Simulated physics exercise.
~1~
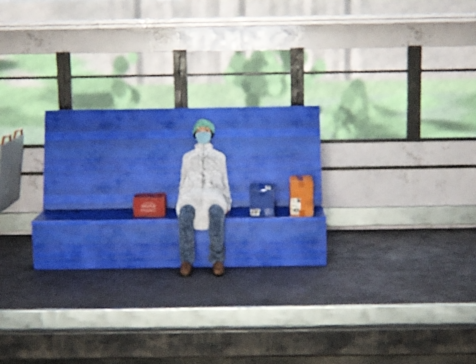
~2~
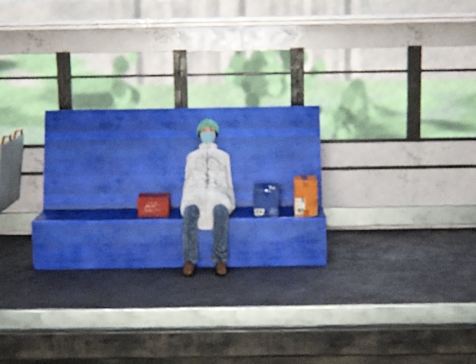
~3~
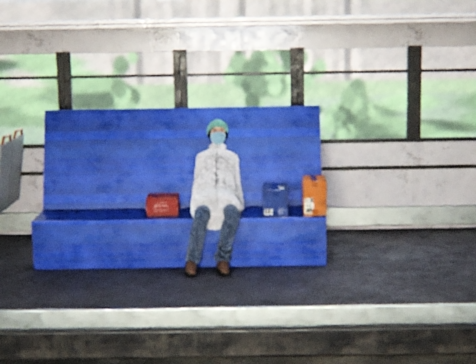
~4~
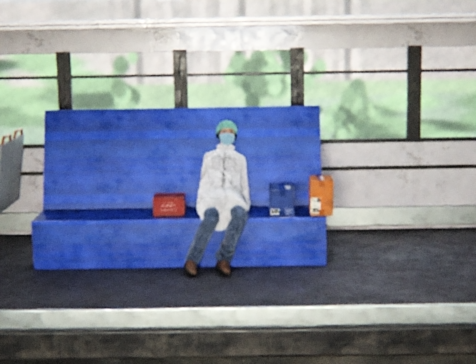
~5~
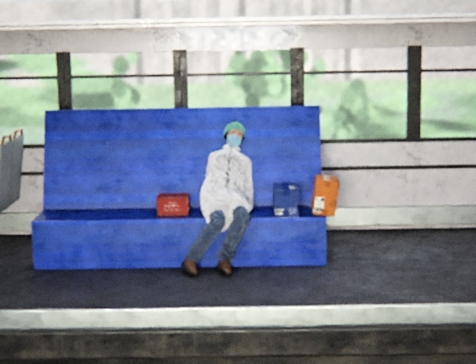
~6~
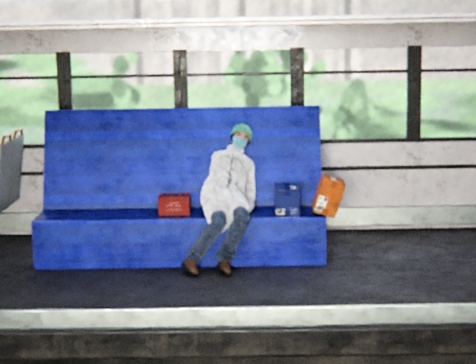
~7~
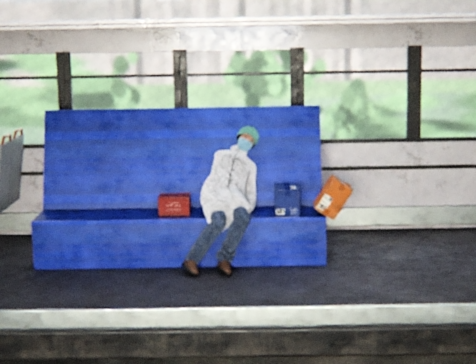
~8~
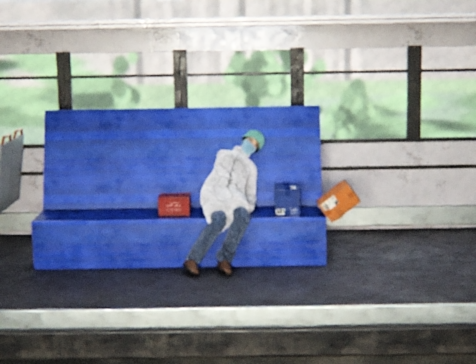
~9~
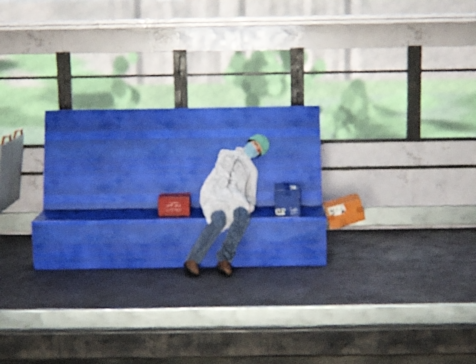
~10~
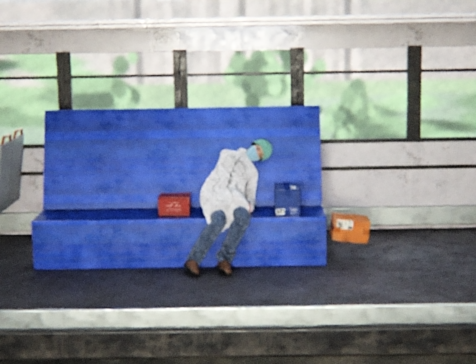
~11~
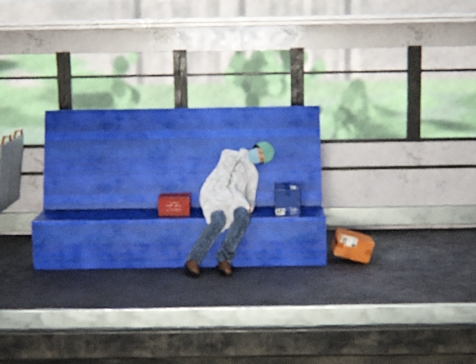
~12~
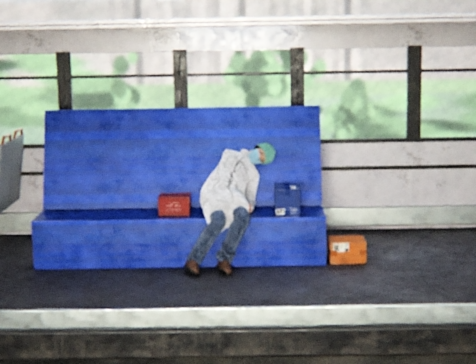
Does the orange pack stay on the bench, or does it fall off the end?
The orange pack falls off. It slides to the right, tips over the end of the bench and lands on the floor beside it.
